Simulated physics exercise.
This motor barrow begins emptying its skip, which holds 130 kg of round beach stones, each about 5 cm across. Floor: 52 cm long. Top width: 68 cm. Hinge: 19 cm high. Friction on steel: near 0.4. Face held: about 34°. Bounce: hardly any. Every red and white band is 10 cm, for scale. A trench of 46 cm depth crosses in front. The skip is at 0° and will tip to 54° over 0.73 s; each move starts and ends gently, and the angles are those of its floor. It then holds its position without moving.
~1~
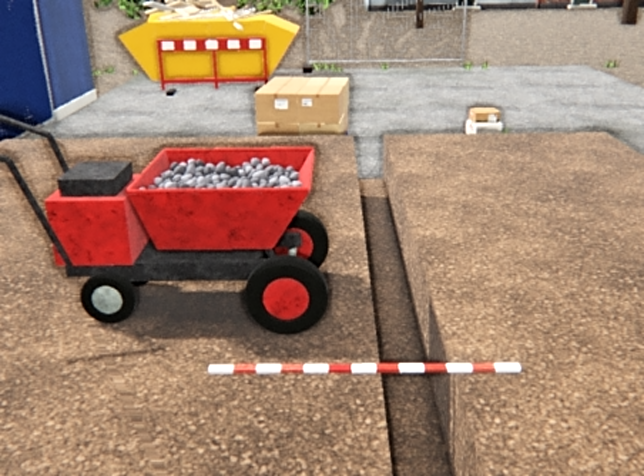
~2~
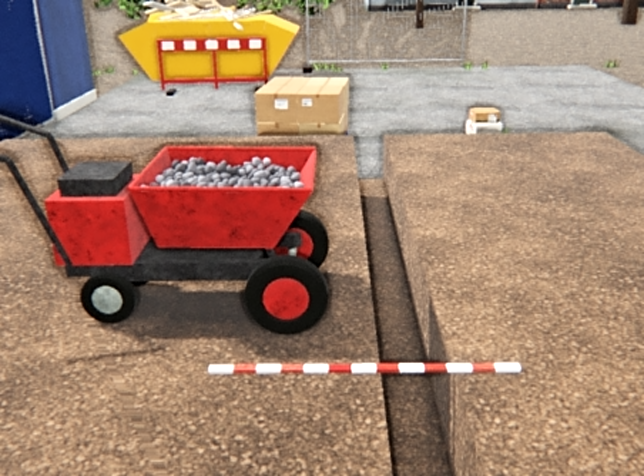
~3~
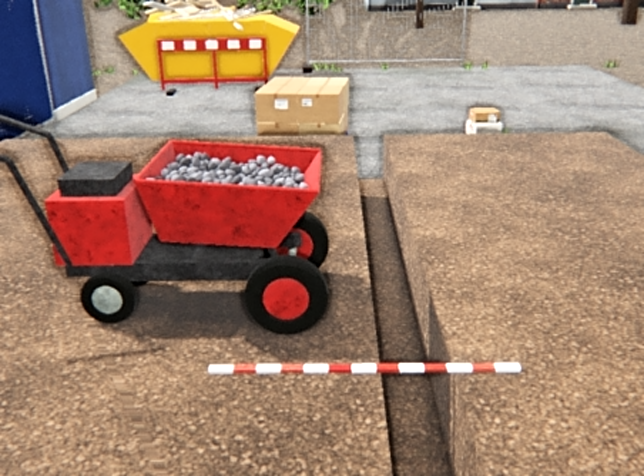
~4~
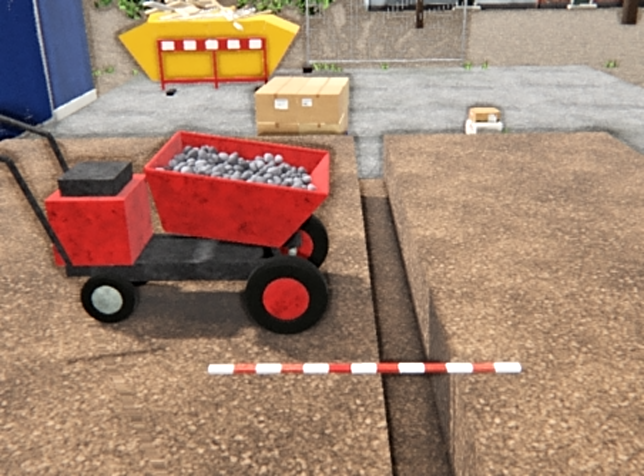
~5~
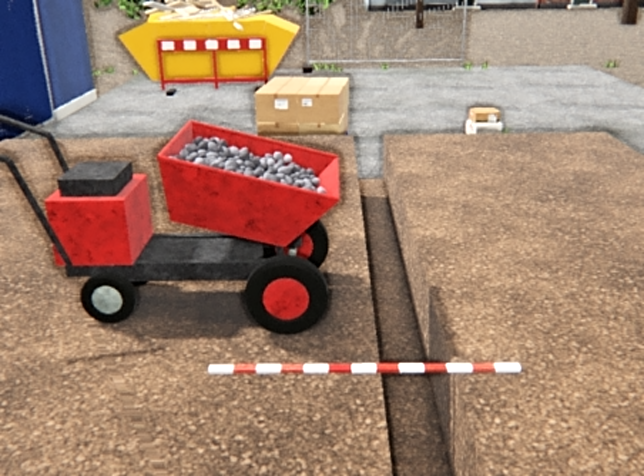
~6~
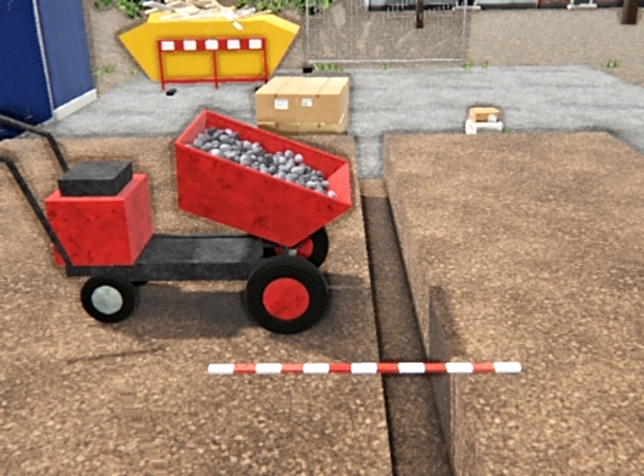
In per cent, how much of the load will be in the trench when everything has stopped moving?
Around 23 per cent of it.
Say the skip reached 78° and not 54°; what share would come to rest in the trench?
Some 40 in a hundred, I'd say.
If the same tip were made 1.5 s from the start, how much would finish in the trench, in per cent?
That would give about 30 percent.
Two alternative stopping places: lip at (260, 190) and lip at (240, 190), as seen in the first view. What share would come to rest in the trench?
I'd expect some 40 per cent, then some 35.
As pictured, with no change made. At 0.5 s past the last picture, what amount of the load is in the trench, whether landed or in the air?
By that moment, roughly 5 per cent of the load.
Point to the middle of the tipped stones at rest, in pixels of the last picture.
At about pixel (434, 296) in the last view.
Then, 0.2 s after the last picture the floor is at 46°, 100 % in the skip; the foremost stones are at (367, 221).
Then, 0.5 s after the last picture the floor is at 54°, 93 % in the skip, 7 % in the trench; the foremost stones are at (432, 248).
Then, 0.9 s after the last picture the floor is at 54°, 65 % in the skip, 14 % in the trench, 20 % past the trench; the foremost stones are at (523, 306).
Then, 2.8 s after the last picture the floor is at 54°, 53 % in the skip, 23 % in the trench, 23 % past the trench; the foremost stones are at (637, 300).
